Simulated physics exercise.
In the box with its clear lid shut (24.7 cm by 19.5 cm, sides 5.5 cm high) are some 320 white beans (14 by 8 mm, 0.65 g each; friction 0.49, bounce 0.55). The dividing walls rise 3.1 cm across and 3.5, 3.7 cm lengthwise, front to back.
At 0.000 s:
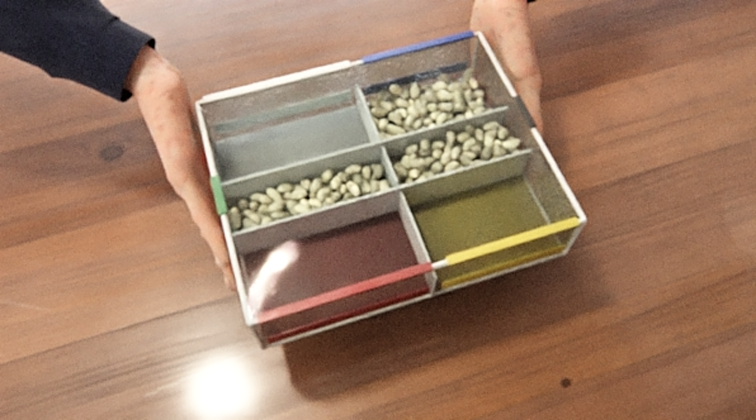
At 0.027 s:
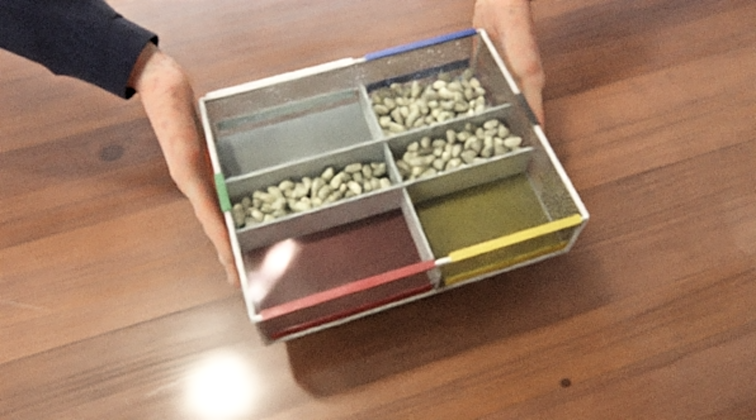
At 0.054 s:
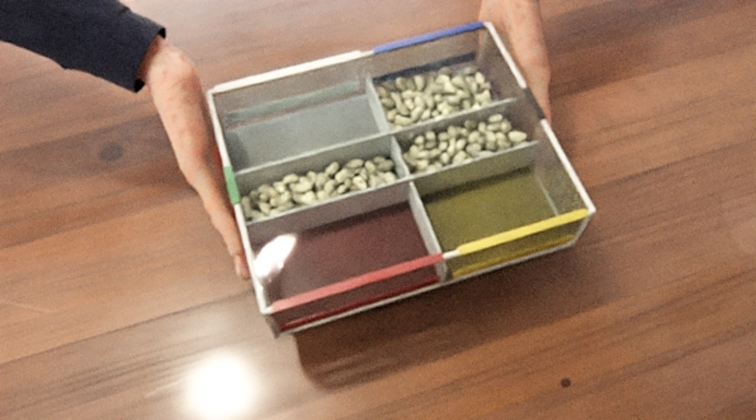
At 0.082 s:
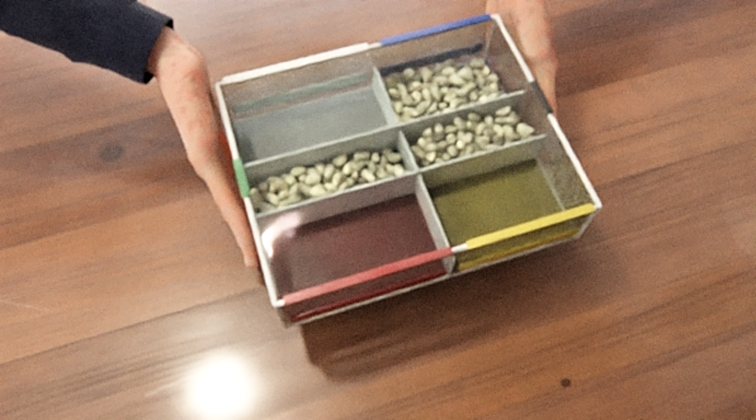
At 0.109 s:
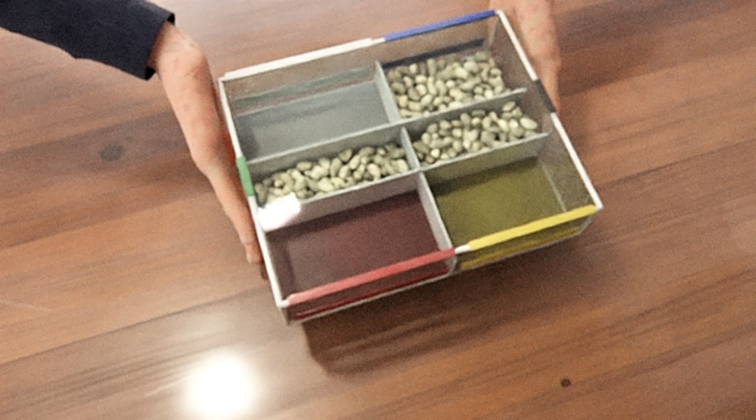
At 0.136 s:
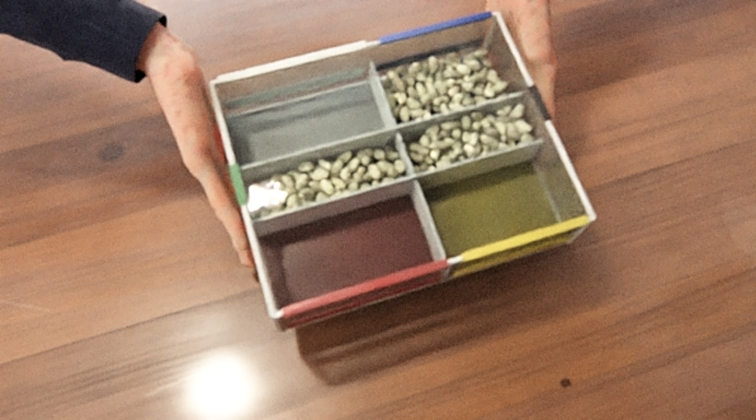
The video shows two hands holding a clear-lidded, divided box with pale beans in three of its six compartments above a wooden table, shifting it slightly and tilting it a little toward the front while the beans stay in their sections.
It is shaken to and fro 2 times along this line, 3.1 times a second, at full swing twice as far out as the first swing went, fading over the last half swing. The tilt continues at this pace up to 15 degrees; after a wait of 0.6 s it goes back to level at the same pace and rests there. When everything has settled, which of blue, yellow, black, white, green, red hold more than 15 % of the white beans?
Blue: More, yellow: Not more, black: More, white: Not more, green: More, red: Not more.
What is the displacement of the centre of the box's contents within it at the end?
From start to finish it ends up roughly 1.0 cm away.
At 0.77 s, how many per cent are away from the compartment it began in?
Close to 5 in a hundred.
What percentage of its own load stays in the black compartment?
Roughly 90 percent.
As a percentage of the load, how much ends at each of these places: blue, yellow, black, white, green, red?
Blue 35 %, yellow 0 %, black 35 %, white 0 %, green 30 %, red 0 %.
After 0.48 s, tilt 15 degrees; blue 35 %, black 35 %, green 30 %; middle of all pieces near (424, 136).
After 0.77 s, tilt 15 degrees; blue 35 %, black 35 %, green 30 %; middle of all pieces near (396, 156).
After 1.04 s, tilt 5 degrees; blue 35 %, black 35 %, green 30 %; middle of all pieces near (397, 161).
After 1.29 s, tilt 0 degrees; blue 35 %, black 35 %, green 30 %; middle of all pieces near (398, 163).
In the end, at 1.5 s, blue 35 %, yellow 0 %, black 35 %, white 0 %, green 30 %, red 0 %.
